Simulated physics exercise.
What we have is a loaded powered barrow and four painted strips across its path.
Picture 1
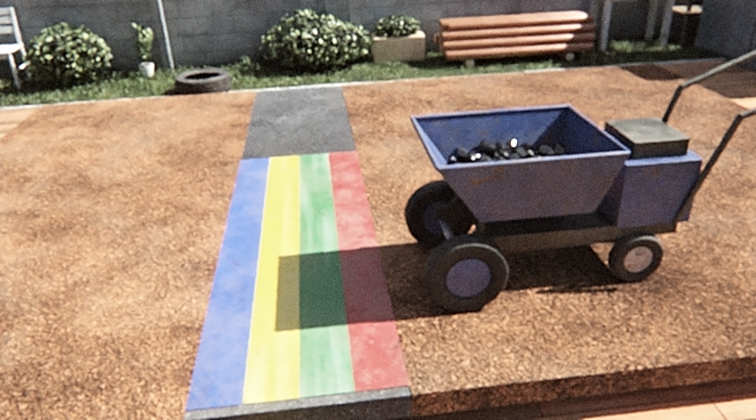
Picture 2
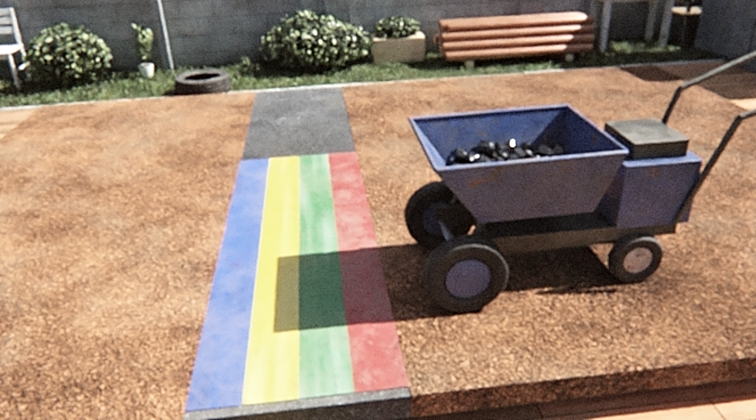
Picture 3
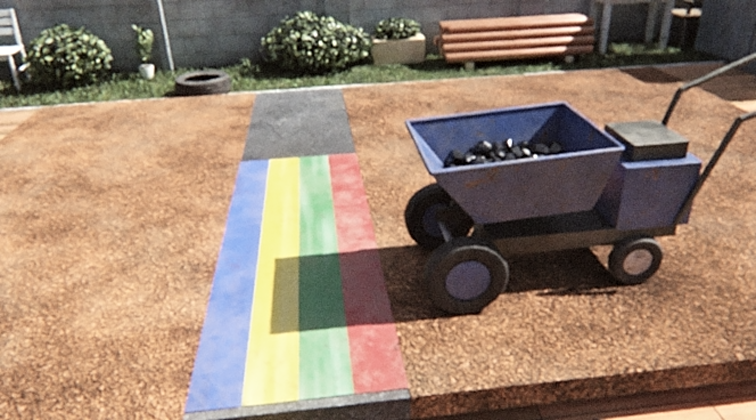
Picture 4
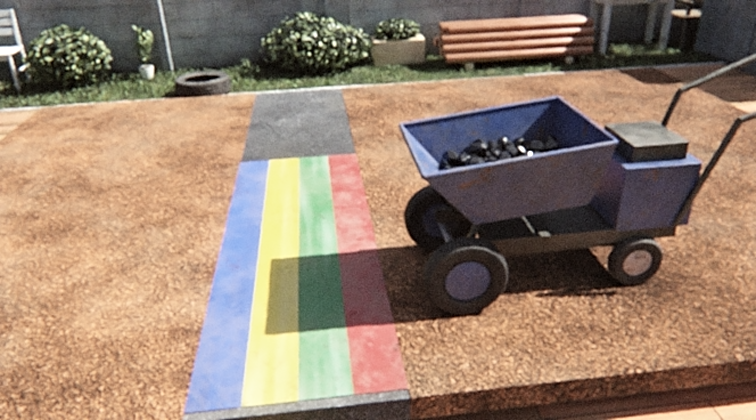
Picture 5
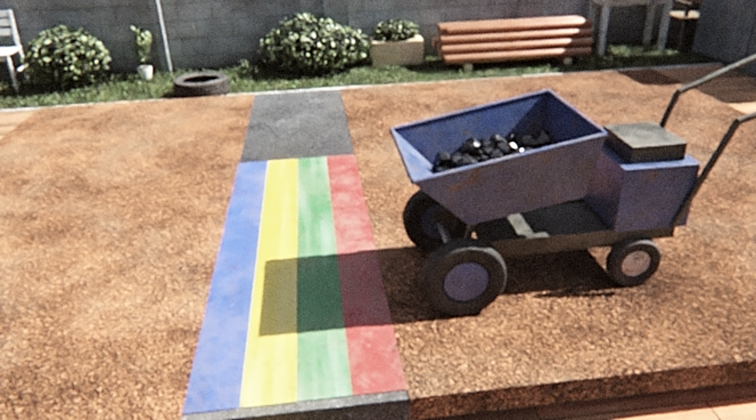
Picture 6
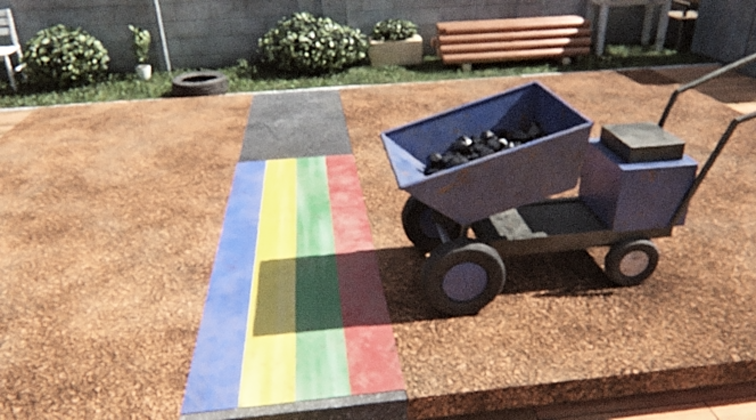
The video shows a blue powered barrow loaded with black lumps of coal, standing to the right of blue, yellow, green and red painted strips, as its skip gradually tilts forward to the left, the rear edge rising.
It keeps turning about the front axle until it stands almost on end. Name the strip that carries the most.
Most covered: The green band.
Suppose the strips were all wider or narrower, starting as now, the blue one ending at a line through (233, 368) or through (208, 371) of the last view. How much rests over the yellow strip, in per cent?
Roughly 30 per cent, and 30 per cent.
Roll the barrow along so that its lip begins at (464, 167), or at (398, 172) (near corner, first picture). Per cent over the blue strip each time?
In turn 0 and 30 in a hundred.
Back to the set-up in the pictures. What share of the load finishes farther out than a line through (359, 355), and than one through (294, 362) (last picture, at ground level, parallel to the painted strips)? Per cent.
In turn 90 and 50 in a hundred.
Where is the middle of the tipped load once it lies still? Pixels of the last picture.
Roughly at (294, 288).
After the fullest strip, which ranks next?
Second comes the strip in yellow.
Shortly afterwards, skip tipped steeply; the whole lot in the skip.
Next, skip tipped right over; all but a few in the skip; a little over the green strip.
Some moments later, skip tipped right over; a little in the skip; only a few over the red strip; near a third over the green strip; near a quarter over the yellow strip; a little over the blue strip; only a few off the paint.
In the end, skip tipped right over; a little in the skip; a little over the red strip; near half over the green strip; near a third over the yellow strip; a little over the blue strip; a little off the paint.
